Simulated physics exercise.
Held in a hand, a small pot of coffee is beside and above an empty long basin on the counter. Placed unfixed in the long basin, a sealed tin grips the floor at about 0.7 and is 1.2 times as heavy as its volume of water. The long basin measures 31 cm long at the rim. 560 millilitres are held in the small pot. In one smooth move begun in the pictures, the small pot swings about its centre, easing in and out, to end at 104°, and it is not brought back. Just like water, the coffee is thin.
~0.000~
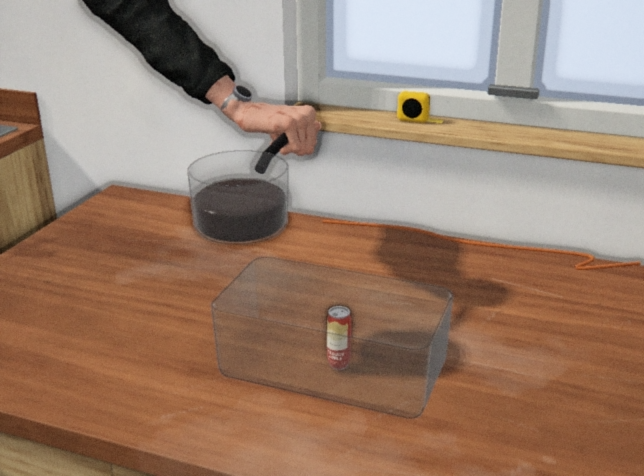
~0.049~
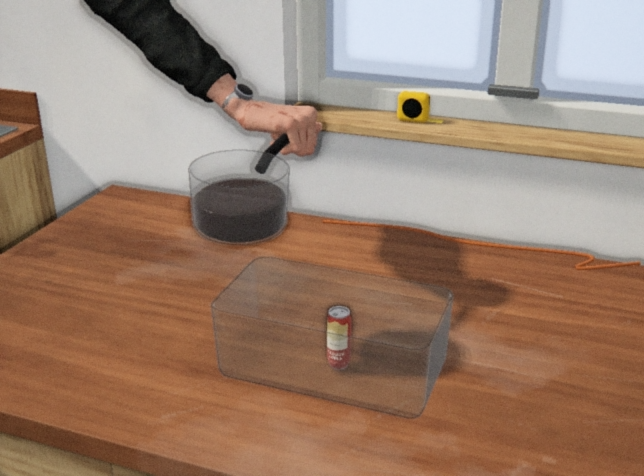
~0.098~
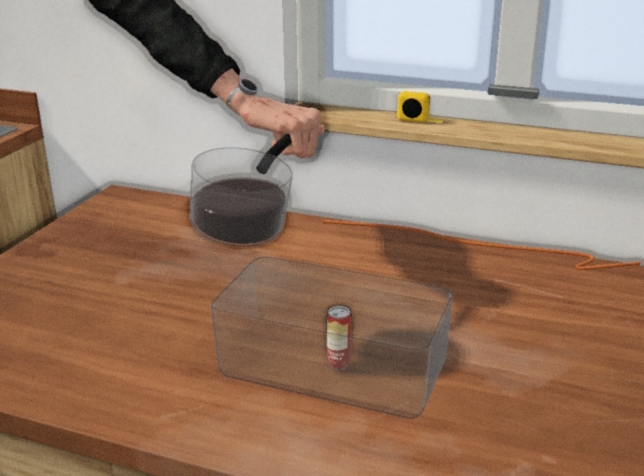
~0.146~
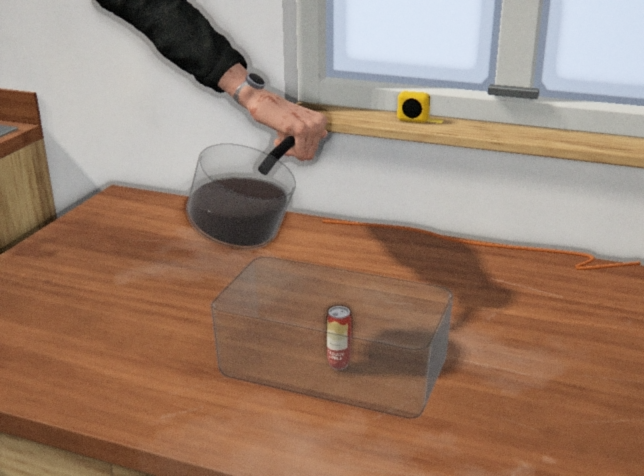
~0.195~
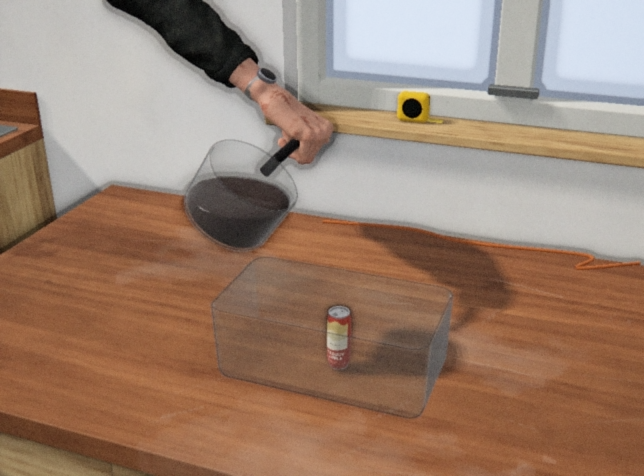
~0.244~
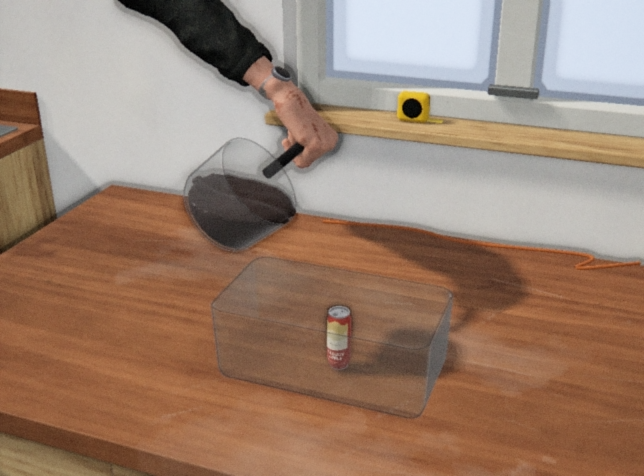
A clear pot of dark coffee, gripped by its black handle in a dark-sleeved, watch-wearing hand, tilts slowly and then more steeply, its rim dipping toward the right as the wrist turns. Below it, on a reddish-brown wooden counter, a red and cream tin stands within the outline of a clear long basin. The fixed view looks down across the counter toward a pale wall, window and yellow object on the sill.
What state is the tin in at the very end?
The tin is upright.
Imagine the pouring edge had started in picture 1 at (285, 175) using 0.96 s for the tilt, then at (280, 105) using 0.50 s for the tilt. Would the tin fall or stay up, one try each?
The tin stays vertical the first time and overturns the second time.
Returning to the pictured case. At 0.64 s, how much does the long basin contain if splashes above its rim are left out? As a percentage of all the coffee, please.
That comes to about 80 percent.
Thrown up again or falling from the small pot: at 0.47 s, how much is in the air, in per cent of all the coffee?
Around 40 in a hundred.
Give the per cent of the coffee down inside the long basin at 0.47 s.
Close to 28 in a hundred.
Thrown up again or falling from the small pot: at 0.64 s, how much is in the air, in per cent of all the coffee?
Around 10 per cent of the liquid is in flight.
Then, 0.47 s in, the tilt is 103° and 32 per cent is still to pour; the tin stands where it began.
Then, 0.64 s in, the tilt is 104° and 10 per cent is still to pour; the tin leans 4°.
Then, 0.81 s in, the tilt is 104° and 2 per cent is still to pour; the tin leans 5°.
Then, 1.00 s in, the tilt is 104° and 0 per cent is still to pour; the tin stands 2 cm from where it began.
Finally, the tin stands 2 cm from where it began.
